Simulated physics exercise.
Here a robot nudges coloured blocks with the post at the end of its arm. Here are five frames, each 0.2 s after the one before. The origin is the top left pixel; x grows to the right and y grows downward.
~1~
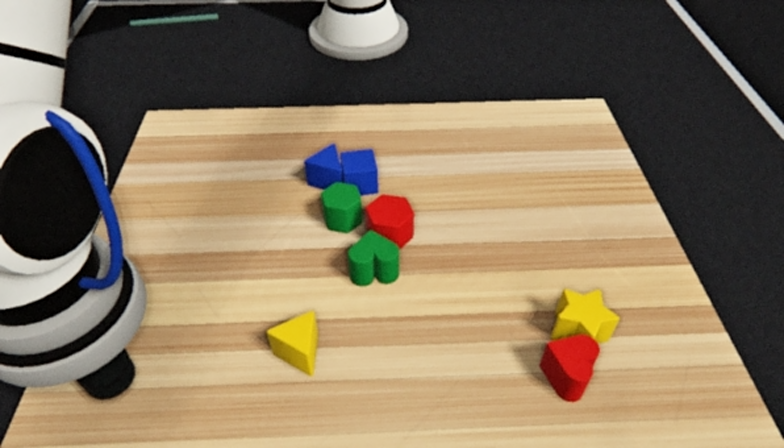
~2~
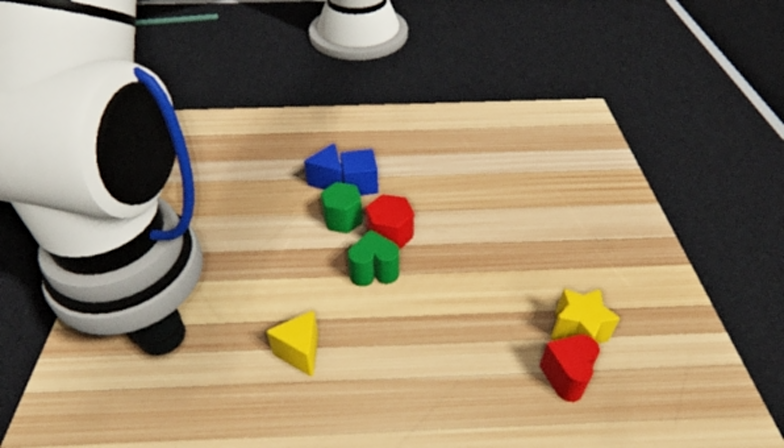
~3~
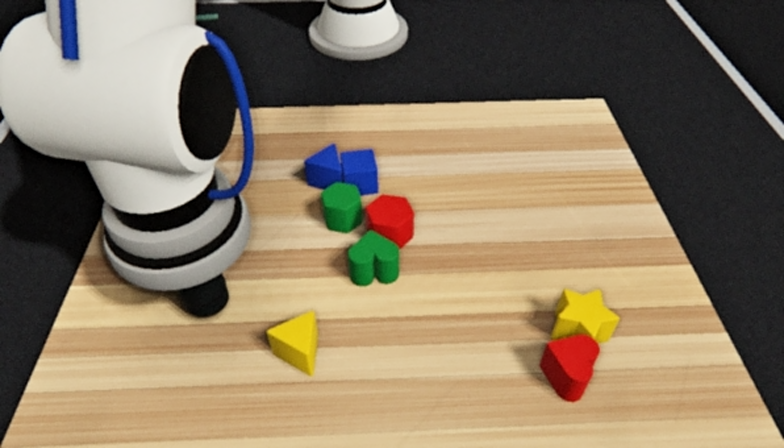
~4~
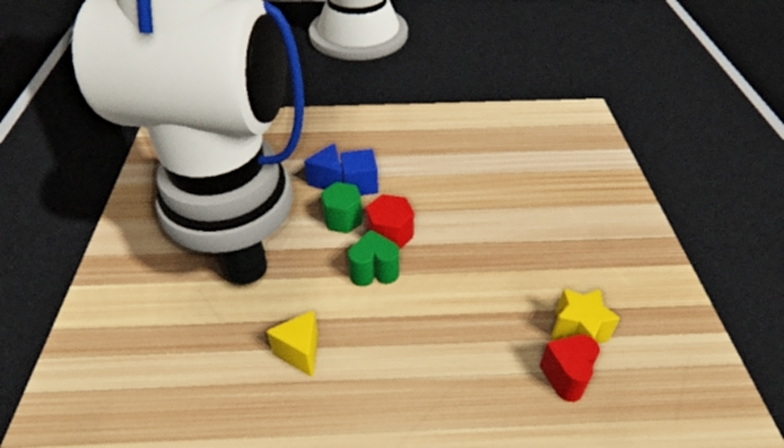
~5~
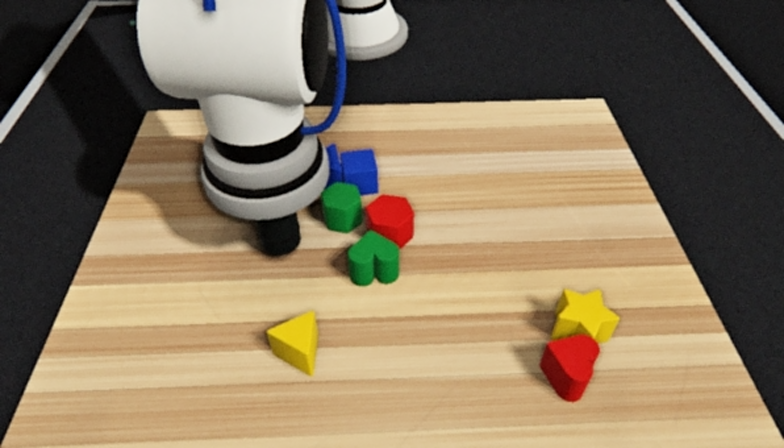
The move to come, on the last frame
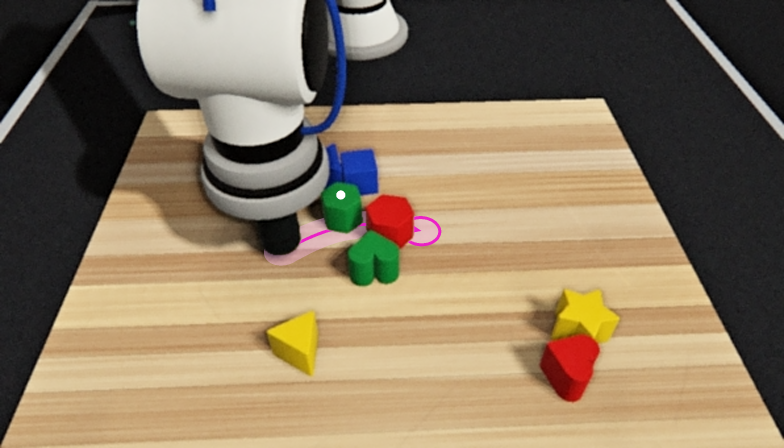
To begin with, a white robot arm with a dark post stands at the left edge of a wooden board scattered with blue, green, red and yellow blocks. The arm then sweeps up and to the right, bringing the post near the green hexagon, while the blocks stay still.
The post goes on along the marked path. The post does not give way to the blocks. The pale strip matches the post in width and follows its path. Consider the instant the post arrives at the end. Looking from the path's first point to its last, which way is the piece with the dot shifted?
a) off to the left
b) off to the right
I'll go with a - off to the left.
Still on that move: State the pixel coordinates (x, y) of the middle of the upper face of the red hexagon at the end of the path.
It should be at about (454, 228).
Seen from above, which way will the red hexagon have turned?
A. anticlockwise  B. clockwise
Correct choice: B.
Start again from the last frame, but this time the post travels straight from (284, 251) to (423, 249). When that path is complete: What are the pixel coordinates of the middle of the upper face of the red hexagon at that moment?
Around (431, 196).
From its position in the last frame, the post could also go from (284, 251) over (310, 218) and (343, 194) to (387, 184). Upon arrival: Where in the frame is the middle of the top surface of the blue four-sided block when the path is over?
In the picture, that point is around (401, 140).
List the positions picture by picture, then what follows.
Lower end of the post at (112, 379), tops of blocks, green hexagon at (341, 195), blue four-sided block at (359, 160), green heart-shaped block at (373, 248), red hexagon at (390, 209), in the first frame.
Post at (163, 337), blocks as before, in the second frame.
Post at (208, 301), blocks as before, in the third frame.
Post at (247, 270), blocks as before, in the fourth frame.
Post at (282, 242), green hexagon at (341, 195), blue four-sided block at (359, 160), green heart-shaped block at (373, 248), red hexagon at (390, 209), in the fifth frame.
The drawn path runs from (284, 251) over (327, 231) and (374, 224) to (421, 231); the dot is on the green hexagon.
On the path given first. One third of the way, post at (327, 222); green hexagon at (355, 187).
Two thirds of the way, post at (374, 216); green hexagon at (387, 175), turned 65° anticlockwise; blue four-sided block at (361, 157), turned 15° anticlockwise; red hexagon at (414, 213), turned 15° clockwise.
At the end, post at (422, 222); green hexagon at (387, 175), turned 70° anticlockwise; blue four-sided block at (361, 157), turned 15° anticlockwise; green heart-shaped block not moved; red hexagon at (454, 228), turned 55° clockwise.
